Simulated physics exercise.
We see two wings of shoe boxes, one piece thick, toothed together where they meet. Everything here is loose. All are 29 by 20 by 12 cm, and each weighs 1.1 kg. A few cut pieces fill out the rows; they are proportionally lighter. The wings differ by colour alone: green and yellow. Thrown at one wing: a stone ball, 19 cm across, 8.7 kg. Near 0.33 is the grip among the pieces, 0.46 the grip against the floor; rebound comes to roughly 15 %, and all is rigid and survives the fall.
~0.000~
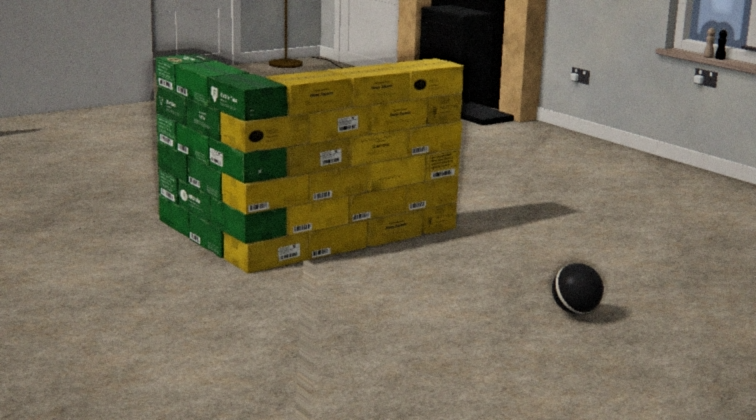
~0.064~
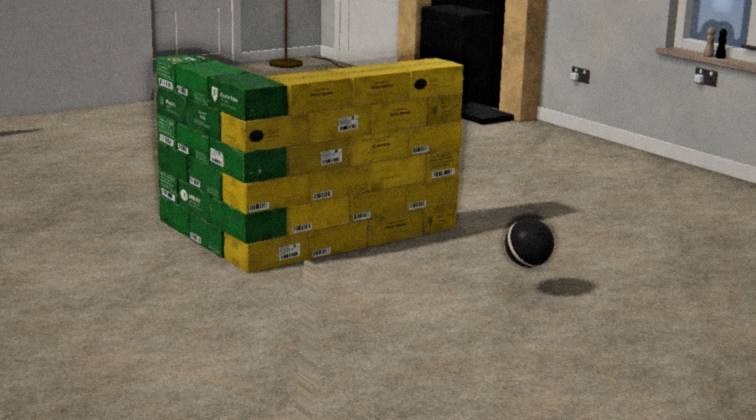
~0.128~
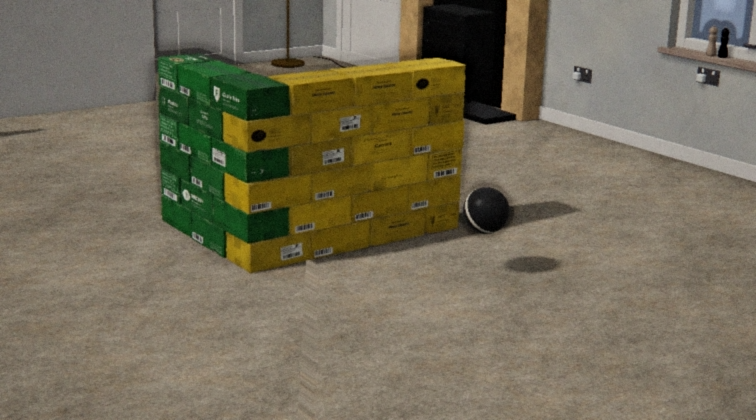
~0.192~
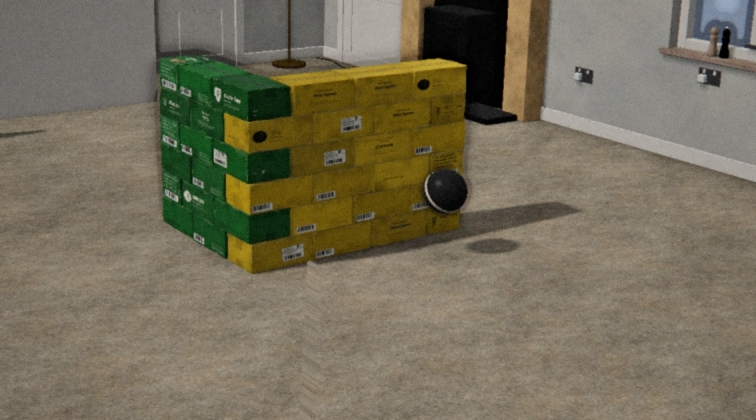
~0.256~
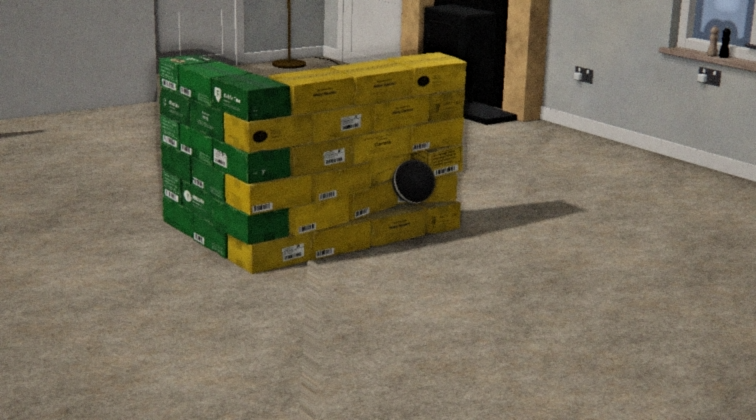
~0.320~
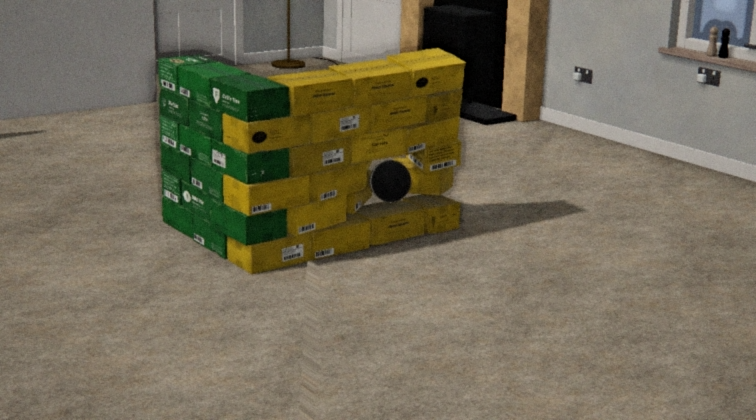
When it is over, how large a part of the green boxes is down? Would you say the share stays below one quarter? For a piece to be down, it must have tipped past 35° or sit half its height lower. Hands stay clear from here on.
Yes, it stays below a quarter.
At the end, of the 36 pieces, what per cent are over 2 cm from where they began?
Answer: 45 %.
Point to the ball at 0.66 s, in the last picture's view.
Roughly at pixel (315, 170).
After 0.44 s, ball still moving; none of the 15 green boxes down (4 of 36 in all colours); top green box shifted 13 mm; top yellow box shifted 20 mm.
After 0.66 s, ball still moving; none of the 15 green boxes down (8 of 36 in all colours); top green box shifted 18 mm; top yellow box shifted 34 mm.
After 1.18 s, ball still moving; none of the 15 green boxes down (10 of 36 in all colours); top green box shifted 17 mm; top yellow box shifted 39 mm.
At rest (1.9 s), ball rolling away; none of the 15 green boxes down (10 of 36 in all colours); top green box shifted 17 mm; top yellow box shifted 39 mm. That is 0 per cent. As the last picture would show them, middles, top green box near (247, 98), top yellow box near (305, 91).
